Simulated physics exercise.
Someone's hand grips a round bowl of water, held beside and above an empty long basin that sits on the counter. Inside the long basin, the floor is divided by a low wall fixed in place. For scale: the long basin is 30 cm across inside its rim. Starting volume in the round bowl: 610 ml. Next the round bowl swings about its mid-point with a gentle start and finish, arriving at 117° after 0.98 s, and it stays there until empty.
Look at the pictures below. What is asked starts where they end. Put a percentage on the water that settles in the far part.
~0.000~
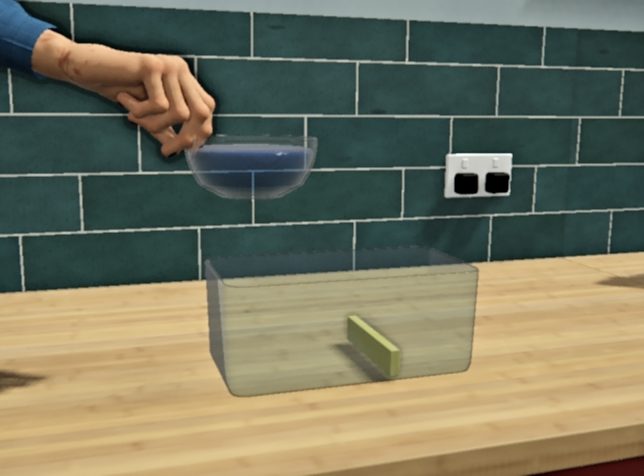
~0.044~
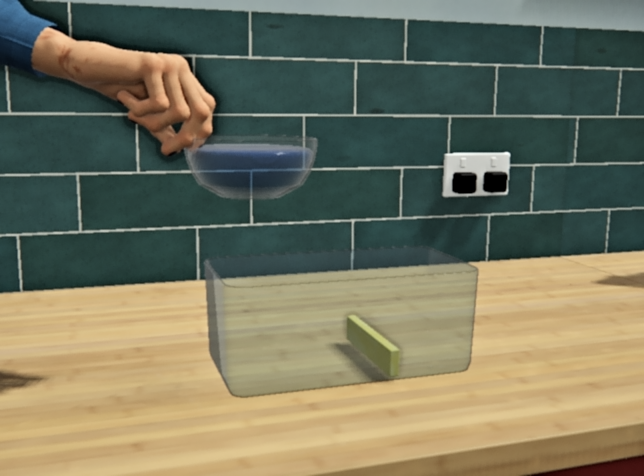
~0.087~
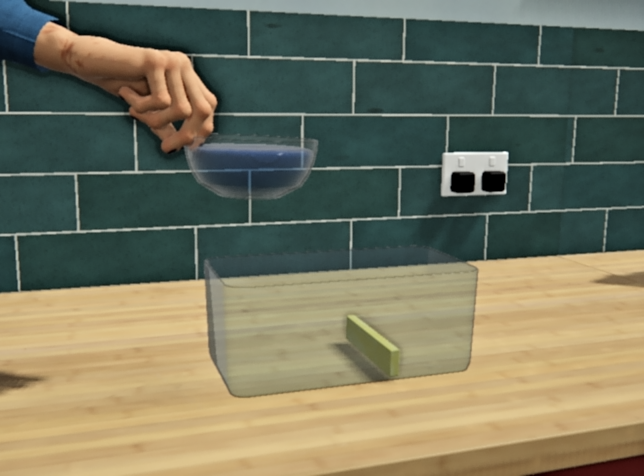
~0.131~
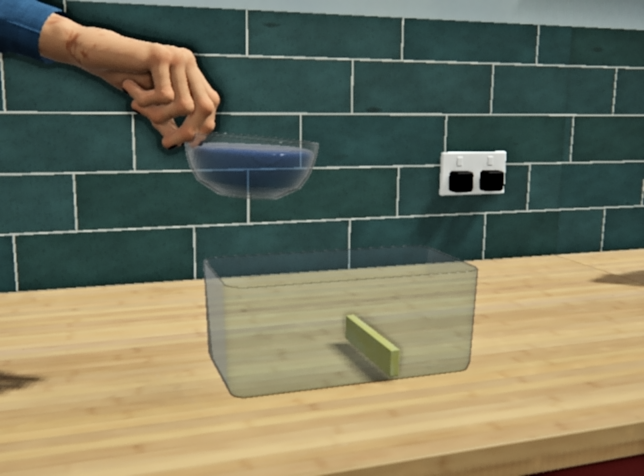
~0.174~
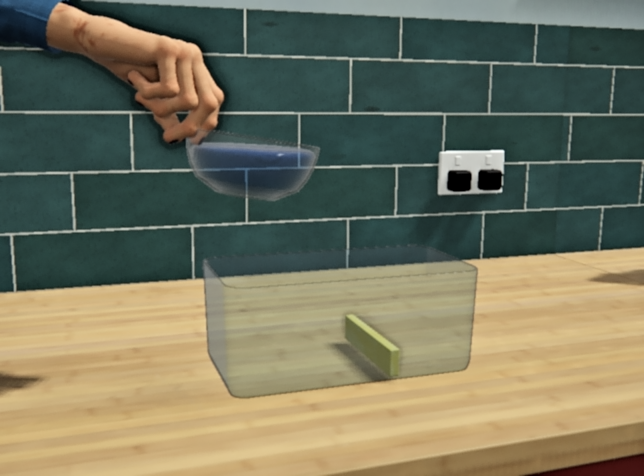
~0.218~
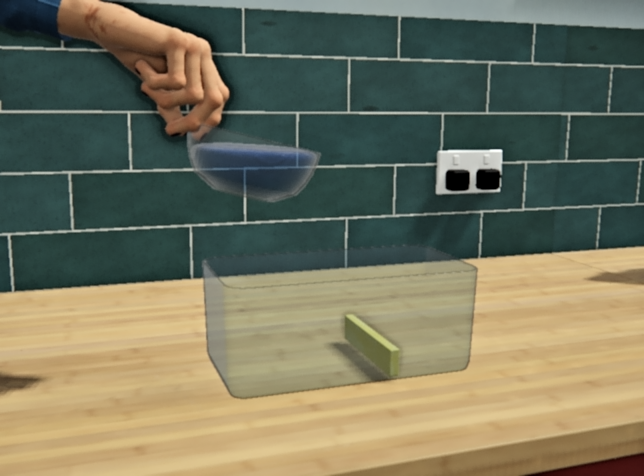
Roughly 28 per cent ends up there.
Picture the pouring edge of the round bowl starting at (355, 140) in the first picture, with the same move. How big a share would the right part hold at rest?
It would then come to around 65 percent.
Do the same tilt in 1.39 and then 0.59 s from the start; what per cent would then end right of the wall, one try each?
Around 35 per cent first, around 20 per cent next.
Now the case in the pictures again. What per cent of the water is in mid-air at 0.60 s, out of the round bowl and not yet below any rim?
Some 38 per cent, I reckon.
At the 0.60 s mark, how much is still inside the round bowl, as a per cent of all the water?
Close to 28 percent of the liquid remains at that time.
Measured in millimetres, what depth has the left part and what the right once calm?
Final reading - left some 16 mm, right some 12 mm.
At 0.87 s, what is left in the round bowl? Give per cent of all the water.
Around 0 percent of it.
Then, 0.60 s in, the tilt is 78° and 27 per cent is still to pour, 22 is left of the wall and 12 right of it.
Then, 0.87 s in, the tilt is 114° and 0 per cent is still to pour, 71 is left of the wall and 27 right of it.
Then, 1.16 s in, the tilt is 117° and 0 per cent is still to pour, 71 is left of the wall and 28 right of it.
Then, 1.48 s in, the tilt is 117° and 0 per cent is still to pour, 71 is left of the wall and 28 right of it.
Finally, 71 per cent lies left of the wall, 28 right of it and 1 outside.
